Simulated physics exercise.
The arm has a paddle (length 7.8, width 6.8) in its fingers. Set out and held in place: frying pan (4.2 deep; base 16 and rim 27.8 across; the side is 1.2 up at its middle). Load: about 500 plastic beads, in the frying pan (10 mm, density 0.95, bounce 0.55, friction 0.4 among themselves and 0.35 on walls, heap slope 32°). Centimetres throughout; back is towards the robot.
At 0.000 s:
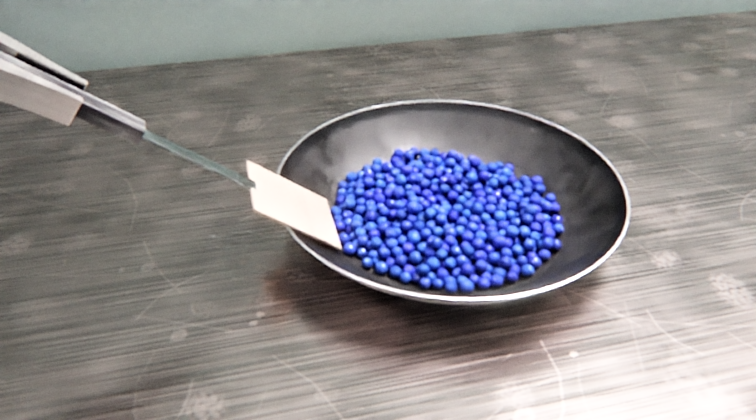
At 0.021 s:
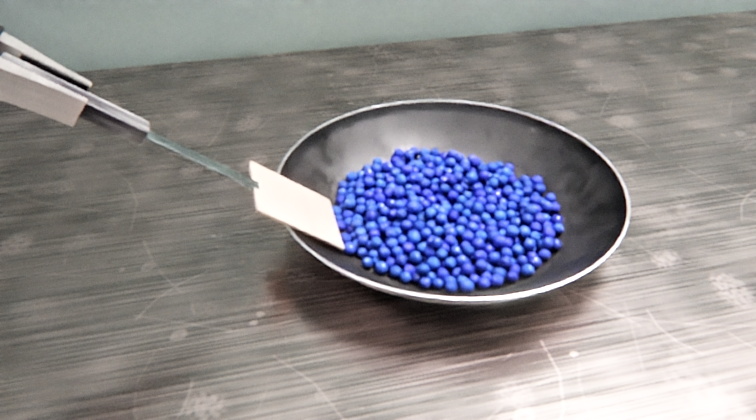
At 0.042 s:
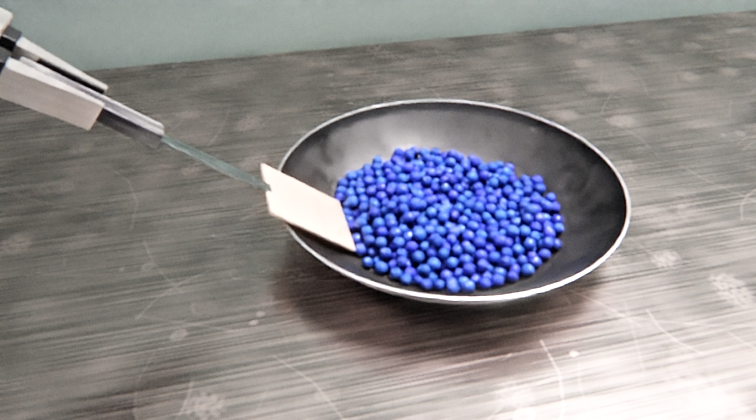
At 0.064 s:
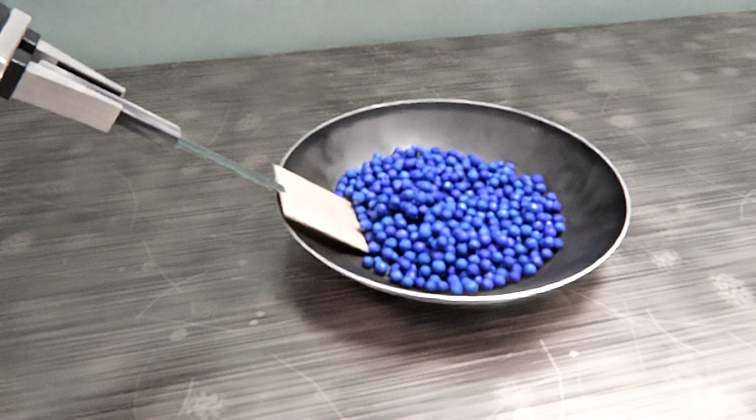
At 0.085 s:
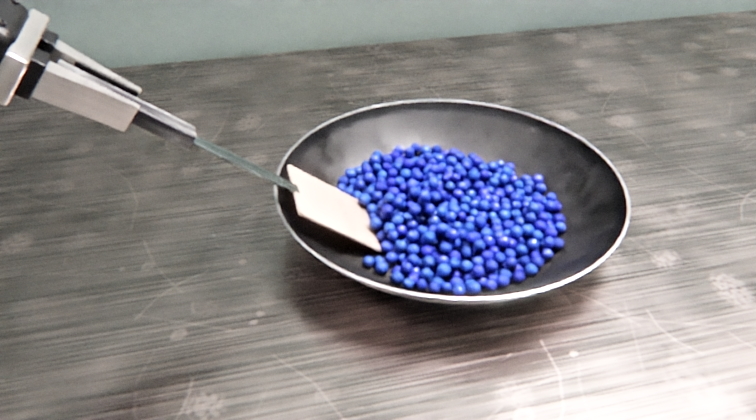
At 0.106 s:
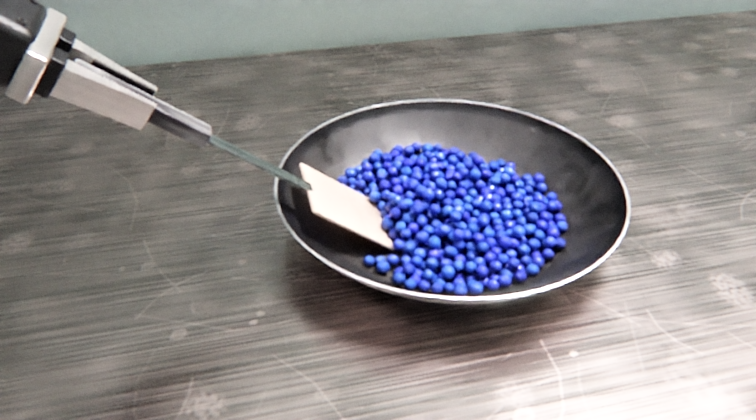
A black frying pan full of small blue beads sits on a dark, streaky grey tabletop before a plain pale green wall, seen from slightly above. At the left, a grey and black robot arm holds a thin rod with a flat whitish paddle at the pan's left side. The paddle slides slowly a short way right, nudging the nearest beads, while pan and camera stay still.
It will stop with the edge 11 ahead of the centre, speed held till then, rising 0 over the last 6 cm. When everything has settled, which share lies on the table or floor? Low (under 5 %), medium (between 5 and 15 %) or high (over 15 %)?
On the table or floor the share is medium, between 5 and 15 %.
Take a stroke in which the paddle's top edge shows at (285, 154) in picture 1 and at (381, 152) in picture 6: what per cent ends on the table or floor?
Some 30 per cent.
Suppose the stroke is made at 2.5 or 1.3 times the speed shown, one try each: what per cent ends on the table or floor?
About 30 and 15 per cent.
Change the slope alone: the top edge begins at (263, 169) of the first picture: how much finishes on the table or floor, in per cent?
Some 15 per cent.
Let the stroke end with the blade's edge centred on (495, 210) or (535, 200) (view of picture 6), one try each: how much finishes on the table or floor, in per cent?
Some 0 and 0 per cent.
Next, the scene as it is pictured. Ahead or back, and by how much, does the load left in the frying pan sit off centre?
About 3.5 cm ahead.
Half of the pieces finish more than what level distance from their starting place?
About 3 cm.
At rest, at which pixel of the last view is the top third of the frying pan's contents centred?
At about (547, 183).
After 0.23 s, sloping 38°, highest piece 4 above the table; 504 in the frying pan.
After 0.36 s, sloping 38°, highest piece 4 above the table; 504 in the frying pan.
After 0.62 s, sloping 38°, highest piece 6 above the table; 453 in the frying pan, 49 on the table or floor, 2 on the blade or in flight.
After 1.67 s, sloping 38°, highest piece 6 above the table; 452 in the frying pan, 52 on the table or floor.
At rest, 452 in the frying pan, 52 on the table or floor. That is 10 % on the table or floor.
